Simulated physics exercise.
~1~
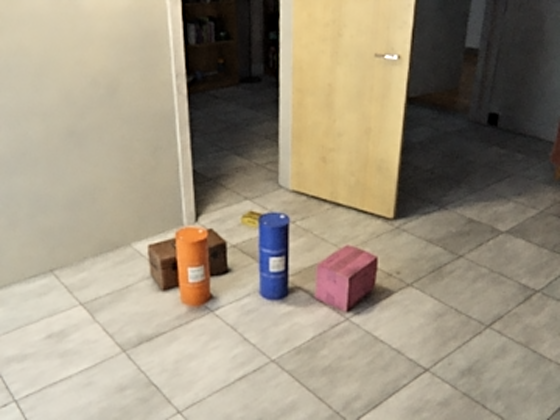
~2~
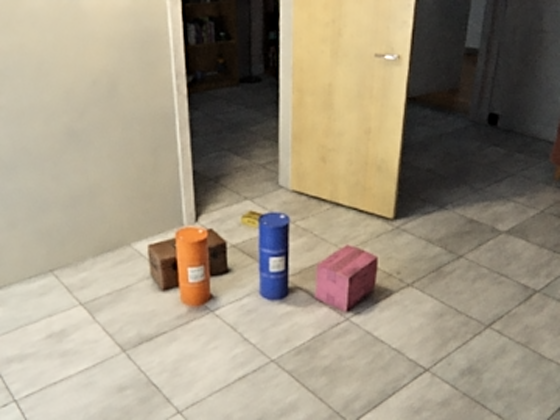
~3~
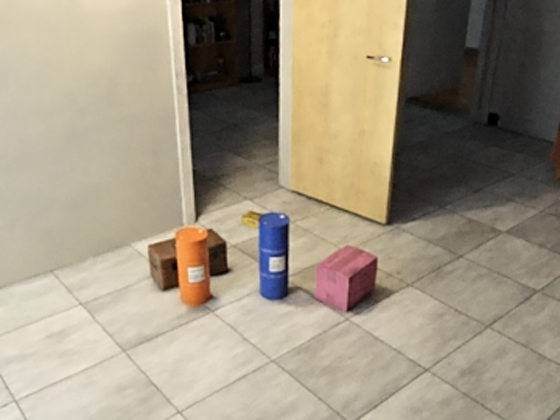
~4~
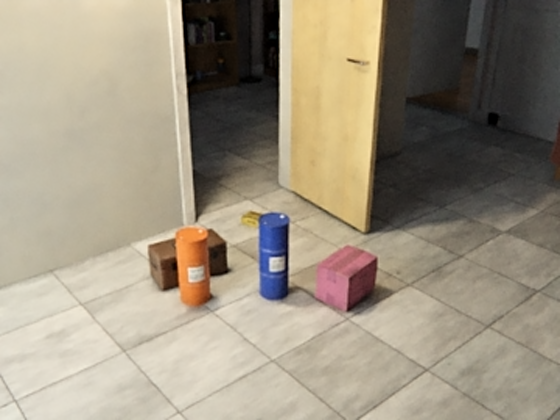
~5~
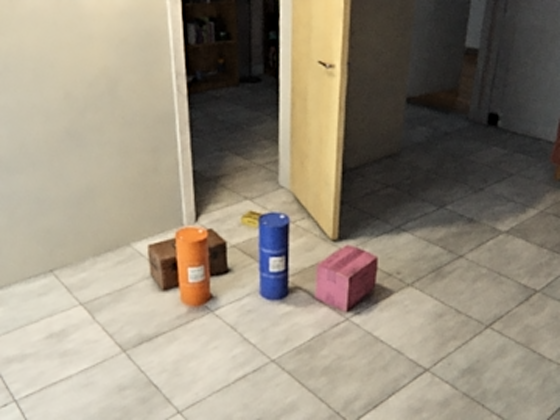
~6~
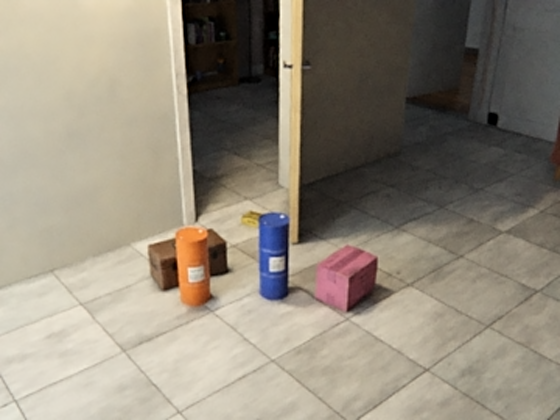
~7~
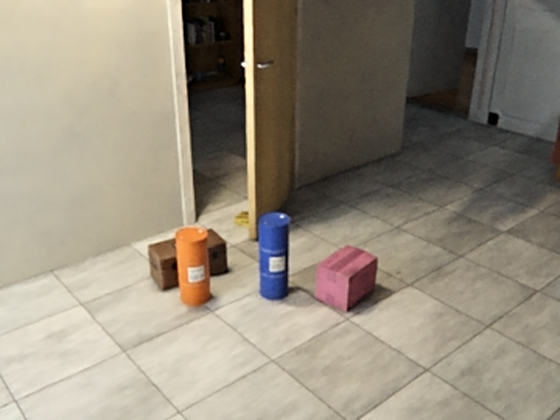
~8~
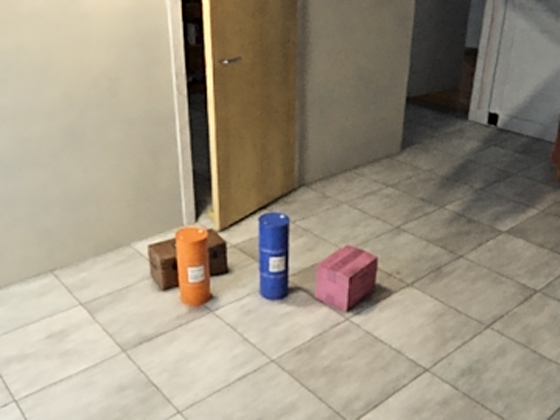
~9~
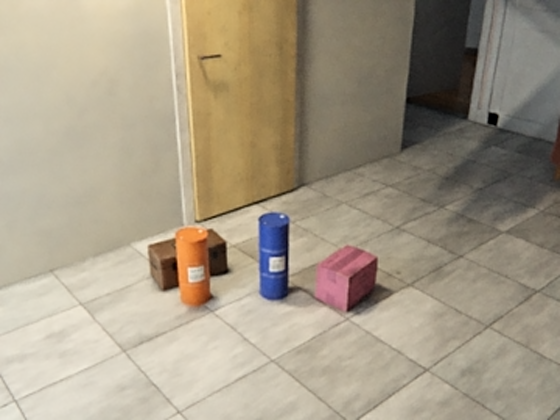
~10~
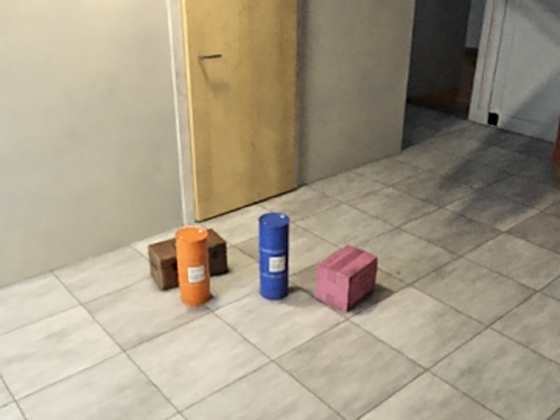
The clip opens on a pale wooden door standing wide open above a grey tiled floor, with a brown toolbox, an orange canister, a blue canister and a pink box set out in front of the doorway. A small yellow packet lies behind the blue canister. After a brief pause, the door swings leftward towards its frame, with nobody in view. As it nears the frame, the packet shifts left along the floor, then disappears from sight behind the door. The door narrows the gap and comes to rest shut, while the other four objects remain where they were.
